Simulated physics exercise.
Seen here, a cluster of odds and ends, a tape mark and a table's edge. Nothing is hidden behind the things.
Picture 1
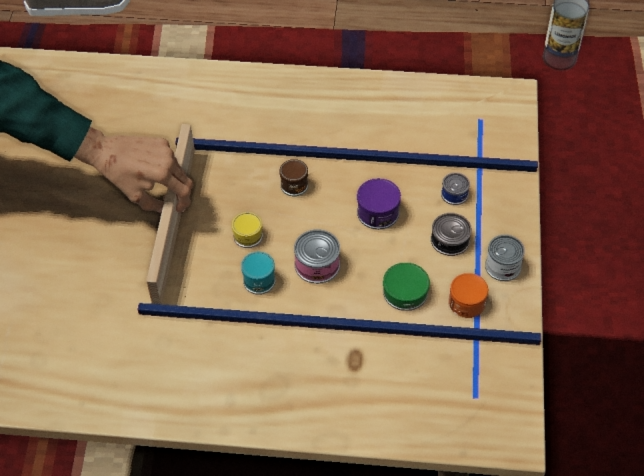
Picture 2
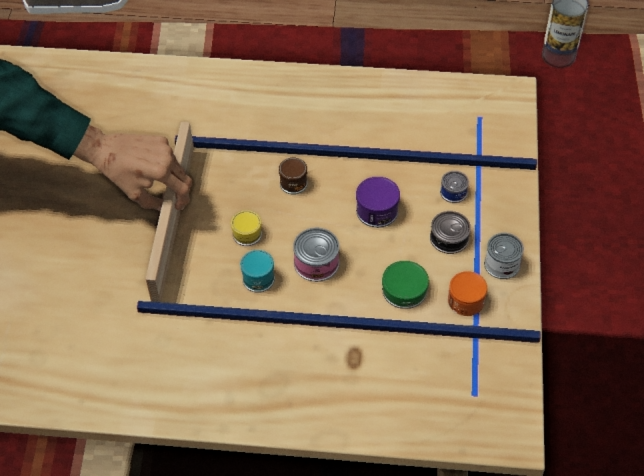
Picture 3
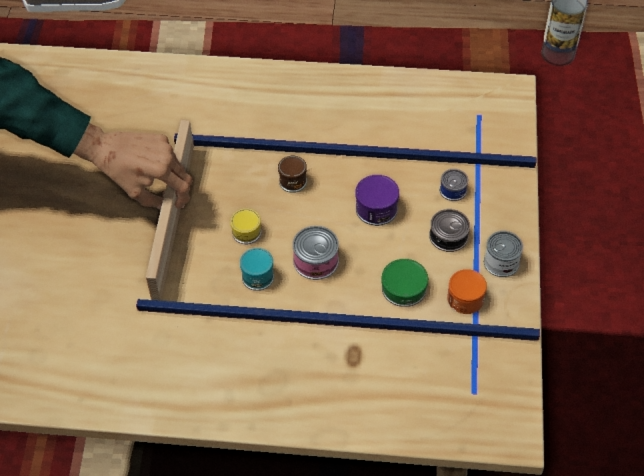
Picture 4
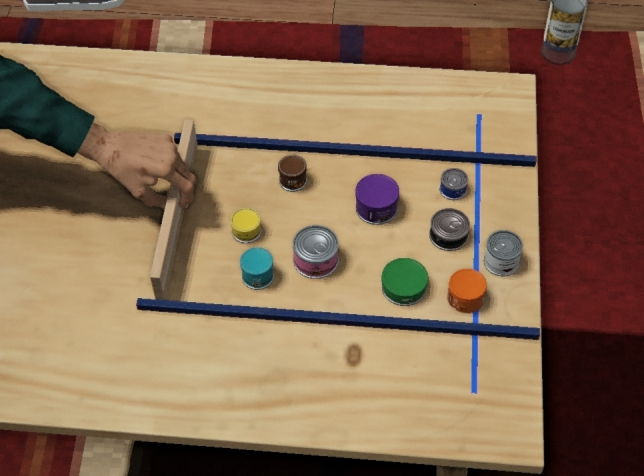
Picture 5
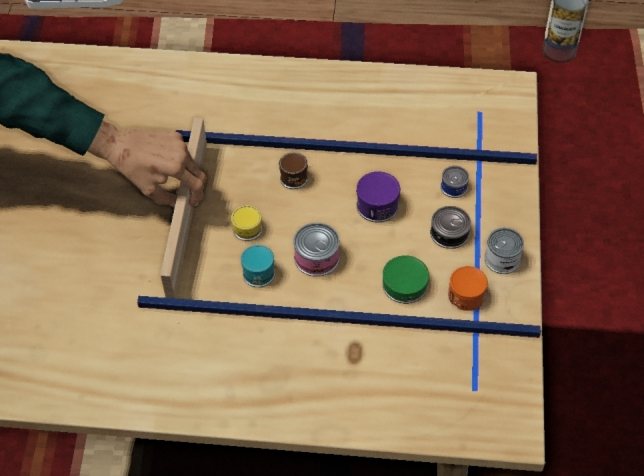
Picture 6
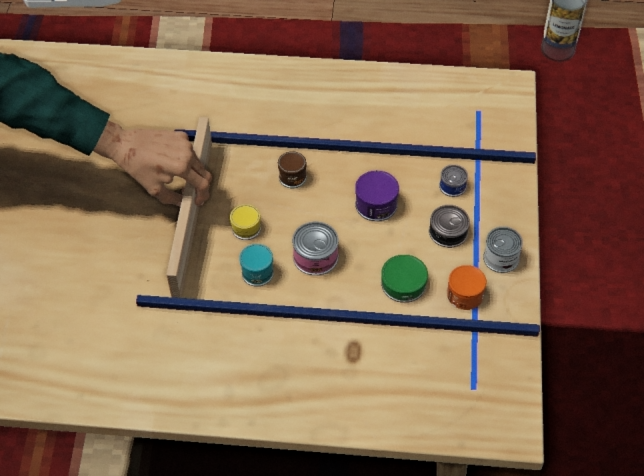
The clip shows a hand holding a wooden board upright at the left of several colourful small containers between two dark rails; the board stays nearly still, then slides slightly right, while the containers remain in place around a blue tape line.
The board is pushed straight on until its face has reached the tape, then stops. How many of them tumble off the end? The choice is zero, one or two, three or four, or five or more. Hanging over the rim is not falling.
The number that fall off is one or two.
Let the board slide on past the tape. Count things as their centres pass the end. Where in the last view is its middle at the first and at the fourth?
Near (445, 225) and (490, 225).
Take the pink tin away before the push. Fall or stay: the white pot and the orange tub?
The white pot tumbles off; the orange tub comes down.
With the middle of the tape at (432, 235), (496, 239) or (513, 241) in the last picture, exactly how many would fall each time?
Try by try, 0, 4 and 5.
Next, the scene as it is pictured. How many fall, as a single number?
It comes to 2.
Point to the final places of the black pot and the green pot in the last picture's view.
First (526, 231), then (531, 304).
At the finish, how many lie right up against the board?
4 of them.
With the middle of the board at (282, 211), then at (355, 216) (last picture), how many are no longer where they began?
By then 4, and 6.
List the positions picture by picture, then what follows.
In the first picture, white pot (505, 258); orange tub (468, 296); blue tin (455, 189); board (172, 212); tape (478, 246).
In the second picture, orange tub (467, 294); purple pot (378, 202).
In the third picture, blue tin (454, 185); yellow pot (246, 226).
In the fourth picture, white pot (503, 253); green pot (405, 282).
In the fifth picture, orange tub (468, 289); board (185, 206).
In the sixth picture, white pot (503, 250); orange tub (466, 288); blue tin (454, 181); board (190, 205); tape (477, 238).
A little later, none off yet; white pot at rest near (503, 250); orange tub at rest near (466, 288); blue tin at rest near (454, 181).
Next, none off yet; white pot at rest near (503, 250); orange tub shifted about its own width near (520, 295); blue tin shifted a little near (470, 181).
When it is over, the number that fall off is one or two; down, orange tub and white pot.
